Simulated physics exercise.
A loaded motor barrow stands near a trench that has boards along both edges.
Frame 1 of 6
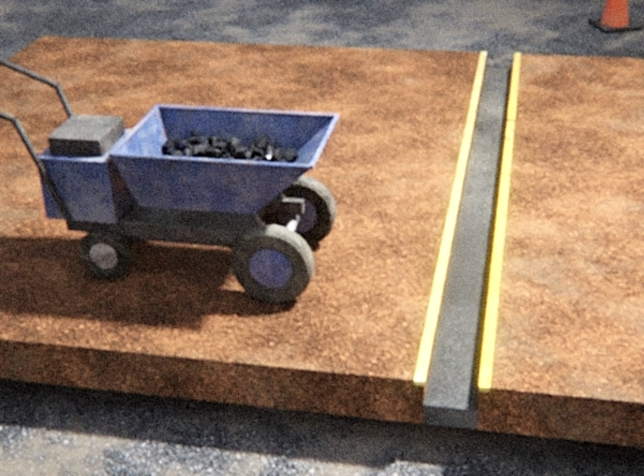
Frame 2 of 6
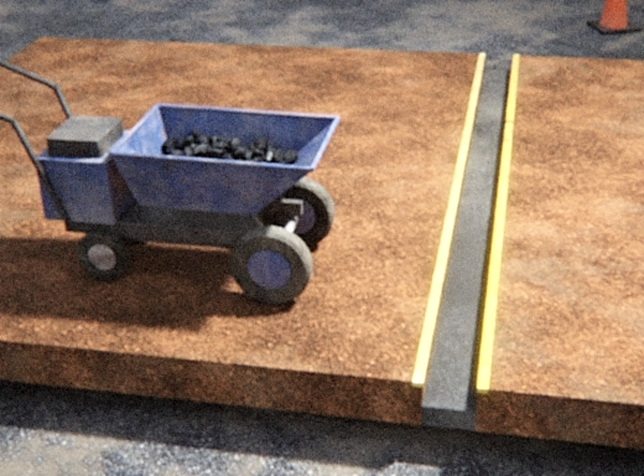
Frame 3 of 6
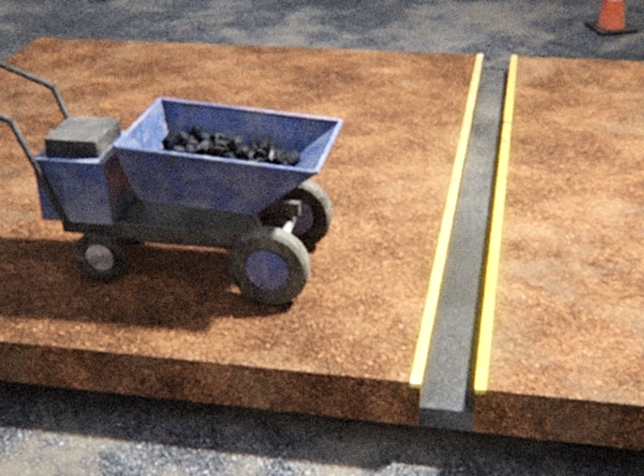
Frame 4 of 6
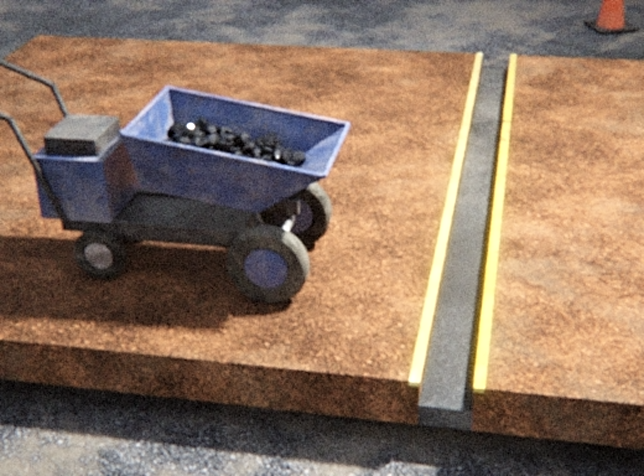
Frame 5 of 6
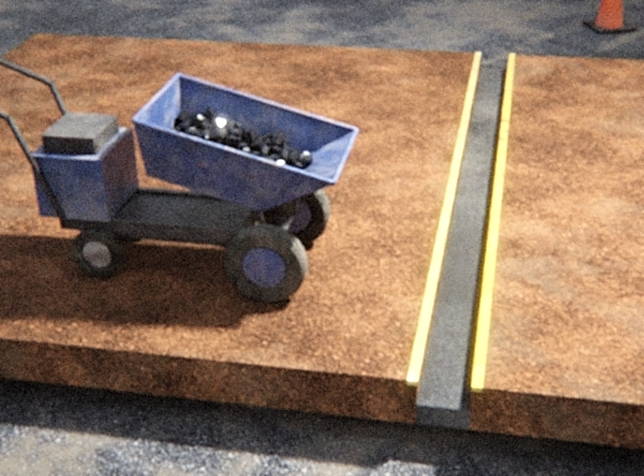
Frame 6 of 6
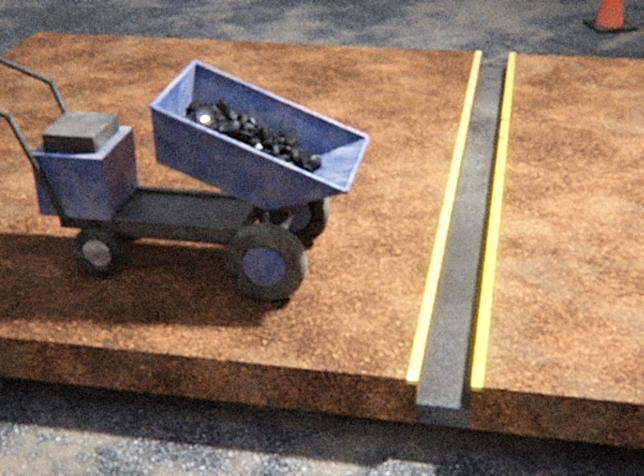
The blue skip of a small motor barrow, loaded with dark lumps, sits level on brown ground to the left of a narrow trench edged with yellow boards. It begins to tilt, its back end rising slightly, then lifts further until it slopes clearly down toward the right, the lumps still inside.
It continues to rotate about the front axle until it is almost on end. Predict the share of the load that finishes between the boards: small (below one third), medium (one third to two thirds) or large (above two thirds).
The share is medium, from one third to two thirds.
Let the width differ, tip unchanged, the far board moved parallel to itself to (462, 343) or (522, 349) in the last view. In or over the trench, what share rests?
The first case gives around 40 percent, and the second around 60 percent.
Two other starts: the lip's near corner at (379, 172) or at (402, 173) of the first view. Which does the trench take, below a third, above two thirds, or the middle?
Log - stop 1: In the middle band. Stop 2: Less than a third.
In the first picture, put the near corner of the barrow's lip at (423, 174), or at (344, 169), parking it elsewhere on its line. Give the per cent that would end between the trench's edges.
Close to 0 in a hundred, and close to 70 in a hundred.
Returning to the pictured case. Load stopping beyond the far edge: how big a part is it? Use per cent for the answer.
My estimate is close to 10 in a hundred.
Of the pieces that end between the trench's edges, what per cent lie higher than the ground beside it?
My best guess is some 10 per cent.
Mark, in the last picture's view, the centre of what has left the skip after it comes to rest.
The centre comes to rest close to (451, 288).
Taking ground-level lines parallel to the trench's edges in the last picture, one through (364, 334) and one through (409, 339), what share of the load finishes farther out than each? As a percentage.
90 % and 70 %.
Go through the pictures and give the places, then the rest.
The first picture shows lip of the skip near (311, 167), level; top of the load near (222, 152), lumps of coal; first edge of the trench near (427, 340); far edge near (488, 346), the trench under half as wide as the skip, and about half as deep as wide.
The second picture shows lip of the skip near (311, 170), tipped barely; top of the load near (222, 152).
The third picture shows lip of the skip near (315, 173), tipped barely; top of the load near (207, 147).
The fourth picture shows lip of the skip near (324, 177), tipped a little; top of the load near (199, 138).
The fifth picture shows lip of the skip near (333, 183), tipped clearly; top of the load near (191, 134).
The sixth picture shows lip of the skip near (345, 192), tipped clearly; top of the load near (203, 124); first edge of the trench near (420, 339); far edge near (481, 345).
Shortly afterwards, skip tipped steeply; the whole lot in the skip.
Next, skip tipped right over; near two thirds in the skip; near a quarter short of the trench; a little in or heaped over the trench; only a few falling.
Some moments later, skip tipped right over; a little in the skip; near a quarter short of the trench; near half in or heaped over the trench; a little beyond it.
In the end, skip tipped right over; a little in the skip; near a quarter short of the trench; near half in or heaped over the trench; a little beyond it.
